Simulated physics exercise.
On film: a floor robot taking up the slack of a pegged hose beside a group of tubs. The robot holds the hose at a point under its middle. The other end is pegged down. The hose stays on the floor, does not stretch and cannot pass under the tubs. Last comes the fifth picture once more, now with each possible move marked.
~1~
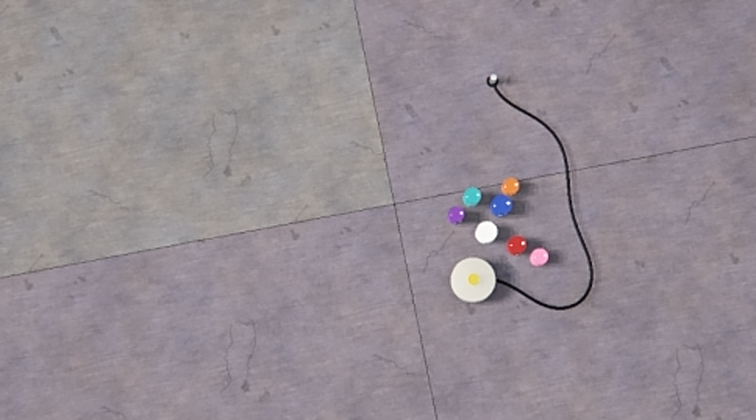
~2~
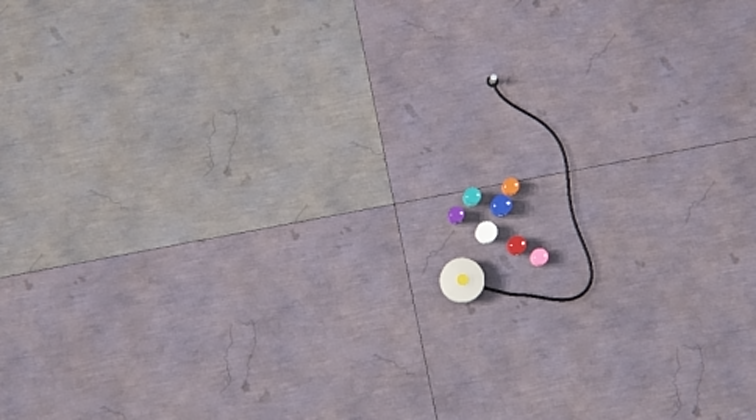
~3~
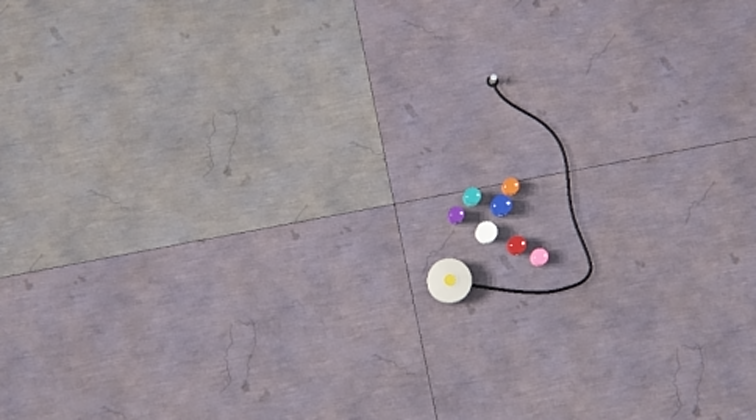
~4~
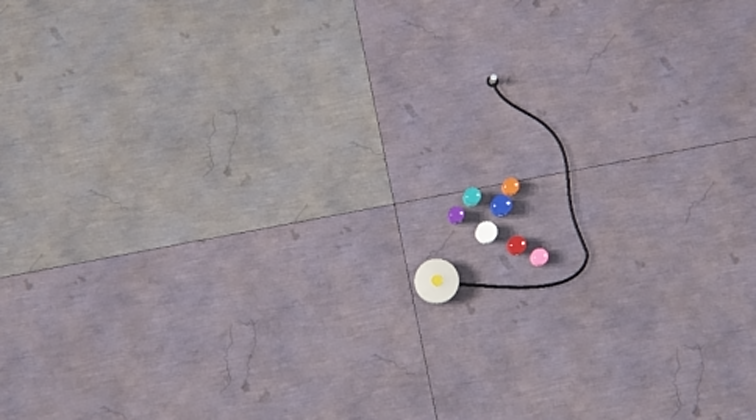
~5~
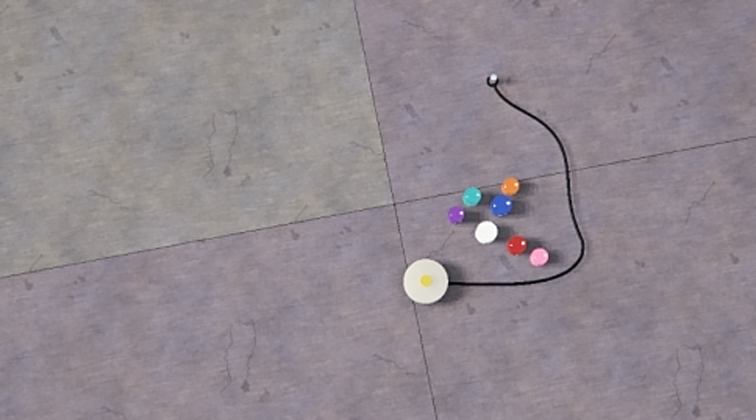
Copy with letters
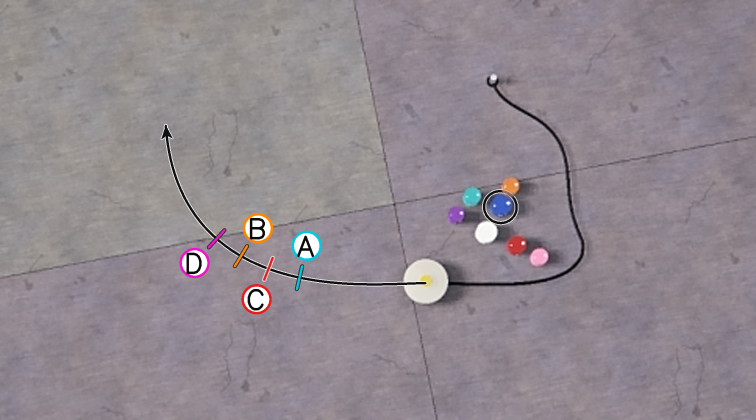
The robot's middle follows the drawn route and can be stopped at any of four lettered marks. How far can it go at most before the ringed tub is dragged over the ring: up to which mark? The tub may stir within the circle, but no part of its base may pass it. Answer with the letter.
As far as tick A.
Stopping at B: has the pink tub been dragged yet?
Yes.
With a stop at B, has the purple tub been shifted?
Yes.
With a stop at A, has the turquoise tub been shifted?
No.
On the marked copy, A at (300, 278); B at (241, 256); C at (268, 269); D at (217, 239); the ring at (500, 207); the route from (425, 283) via (249, 260) to (166, 126).
With A. Early on, robot (382, 283); blue tub (501, 206).
Further on, robot (337, 282); blue tub (501, 206); red tub (508, 241); pink tub (524, 246).
At the end, robot (299, 276); white tub (477, 228); blue tub (500, 204); red tub (495, 235); pink tub (504, 222); the blue tub is still in its ring.
As for the rest, B drags the ringed tub to (476, 184); C drags the ringed tub to (491, 195); D drags the ringed tub to (462, 177).
